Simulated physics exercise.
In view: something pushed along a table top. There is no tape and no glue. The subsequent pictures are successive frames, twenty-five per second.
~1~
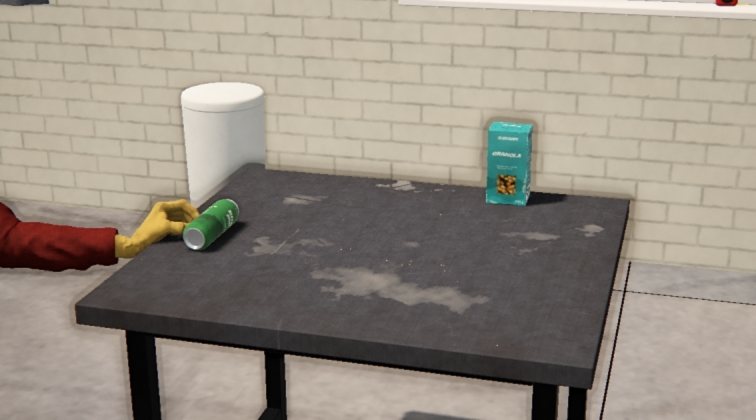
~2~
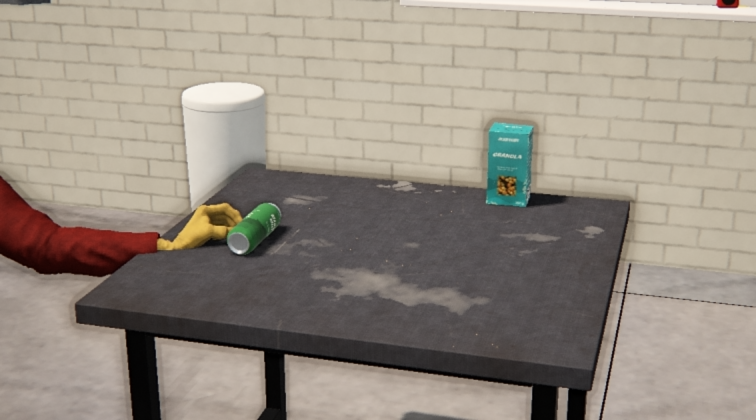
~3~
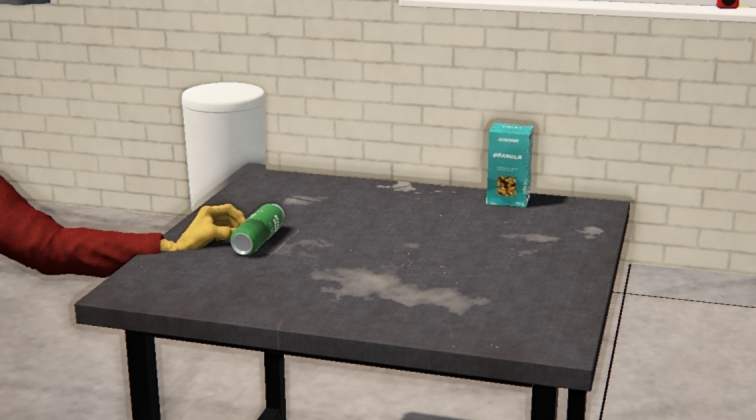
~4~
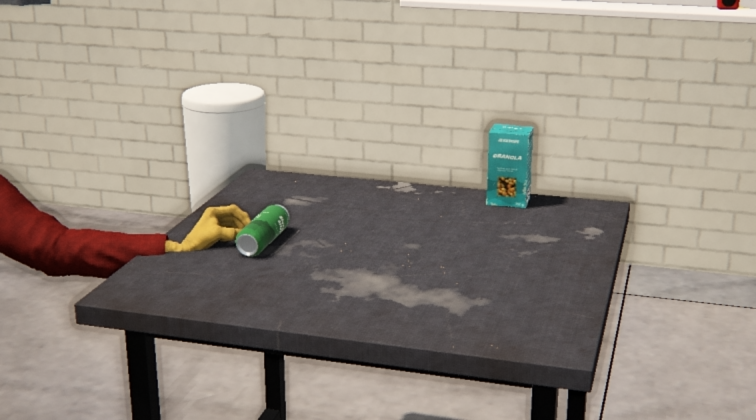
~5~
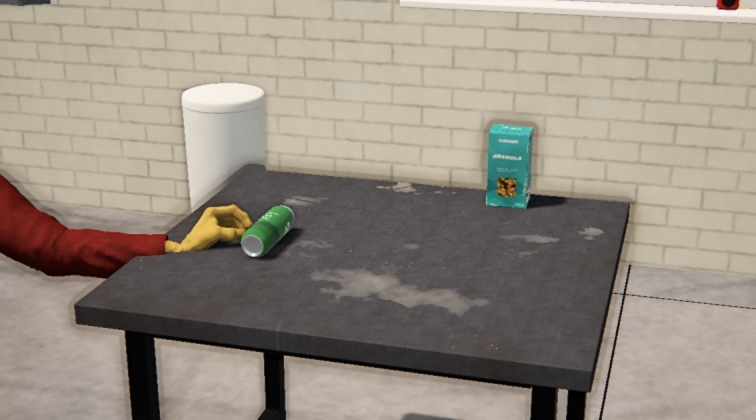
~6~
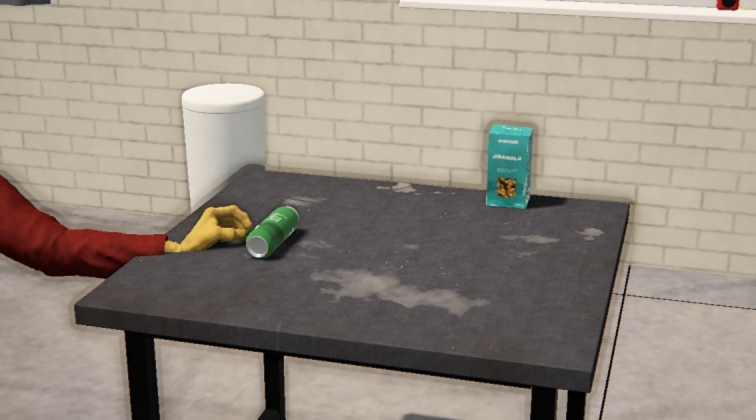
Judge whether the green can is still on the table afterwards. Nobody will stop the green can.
It is still on the table.
Then, 0.10 s past the last view, green can displaced about its own width near (284, 233).
Then, 0.20 s past the last view, green can displaced about its own width near (291, 233).
Then, 0.40 s past the last view, green can displaced about its own width near (296, 234).
Finally, moved from the start, green can. Final places as the last picture's camera would see them, green can near (296, 234).
